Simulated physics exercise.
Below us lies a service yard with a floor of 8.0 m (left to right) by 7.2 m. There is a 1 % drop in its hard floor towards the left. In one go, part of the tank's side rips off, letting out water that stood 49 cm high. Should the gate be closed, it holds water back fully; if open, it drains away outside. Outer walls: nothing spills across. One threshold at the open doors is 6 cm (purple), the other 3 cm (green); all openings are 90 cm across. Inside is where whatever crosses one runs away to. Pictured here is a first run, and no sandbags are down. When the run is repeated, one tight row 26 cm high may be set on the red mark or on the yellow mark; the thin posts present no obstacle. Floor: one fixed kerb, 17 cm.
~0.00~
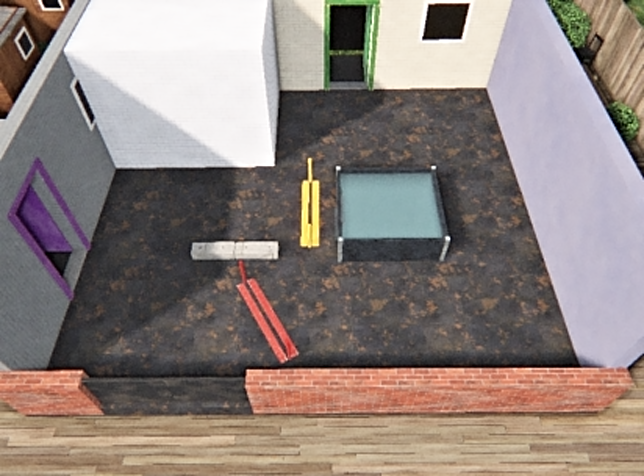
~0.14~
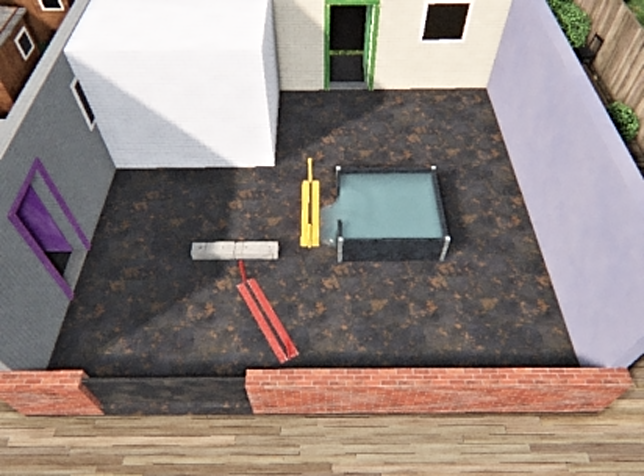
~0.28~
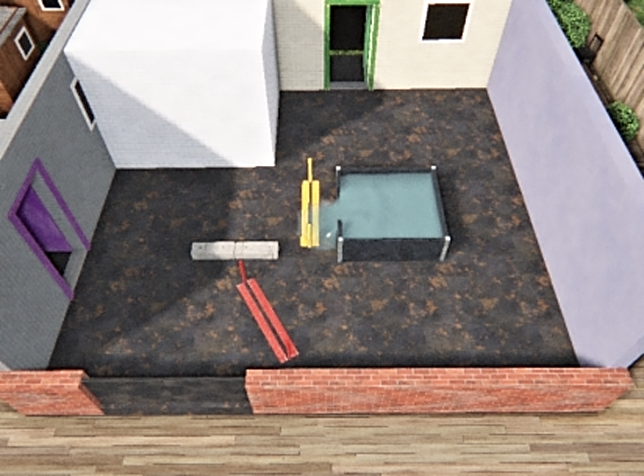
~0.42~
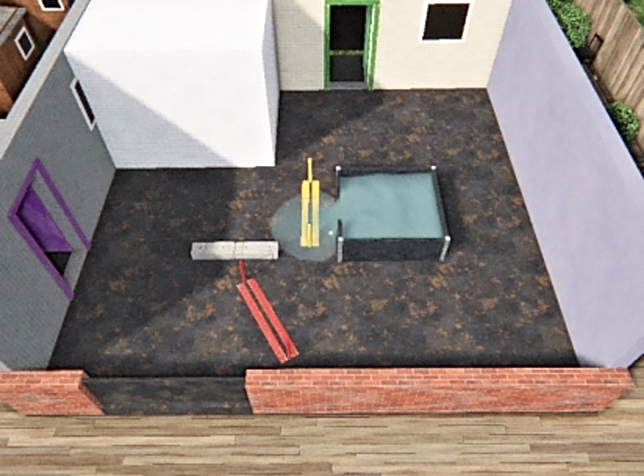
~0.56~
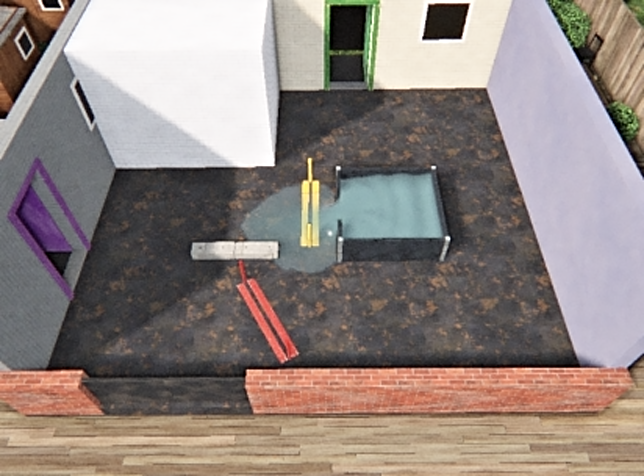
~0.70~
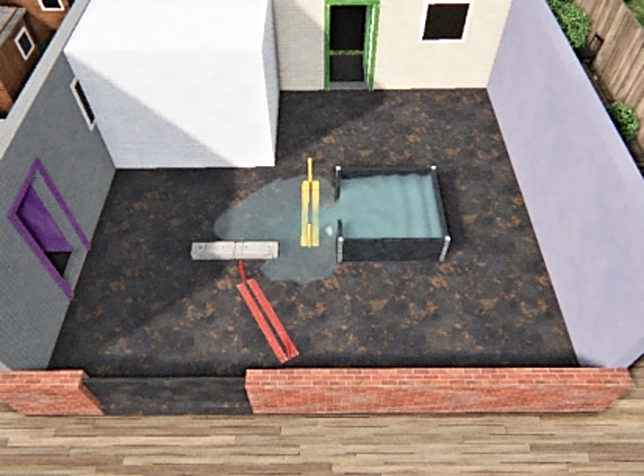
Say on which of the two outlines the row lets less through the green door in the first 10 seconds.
Less gets through with the row on the red outline.
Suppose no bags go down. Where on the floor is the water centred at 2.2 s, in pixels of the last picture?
Near (313, 225) in the last picture.
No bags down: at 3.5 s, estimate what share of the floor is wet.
I'd guess around 30 in a hundred.
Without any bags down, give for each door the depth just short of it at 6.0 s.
In centimetres, purple: 10; green: 0.
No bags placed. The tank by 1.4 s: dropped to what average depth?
35 cm.
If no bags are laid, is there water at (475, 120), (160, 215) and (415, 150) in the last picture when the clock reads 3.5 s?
One by one, I'd say spared, swamped and spared.
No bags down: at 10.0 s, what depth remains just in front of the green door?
I'd say close to 0.5 cm.
After 1.4 s water covers 15 % of the floor and is deepest (27 cm) near (331, 227) in the run without bags; in at the green door, 0 L with no bags, 0 L with the row on red, 0 L on yellow.
After 2.2 s water covers 25 % of the floor and is deepest (20 cm) near (331, 227) in the run without bags; in at the green door, 0 L with no bags, 0 L with the row on red, 0 L on yellow.
After 3.5 s water covers 30 % of the floor and is deepest (21 cm) near (113, 180) in the run without bags; in at the green door, 0 L with no bags, 0 L with the row on red, 19 L on yellow.
After 6.0 s water covers 35 % of the floor and is deepest (16 cm) near (44, 380) in the run without bags; in at the green door, 0 L with no bags, 0 L with the row on red, 38 L on yellow.
After 10.0 s water covers 50 % of the floor and is deepest (11 cm) near (40, 392) in the run without bags; in at the green door, 0 L with no bags, 0 L with the row on red, 51 L on yellow.
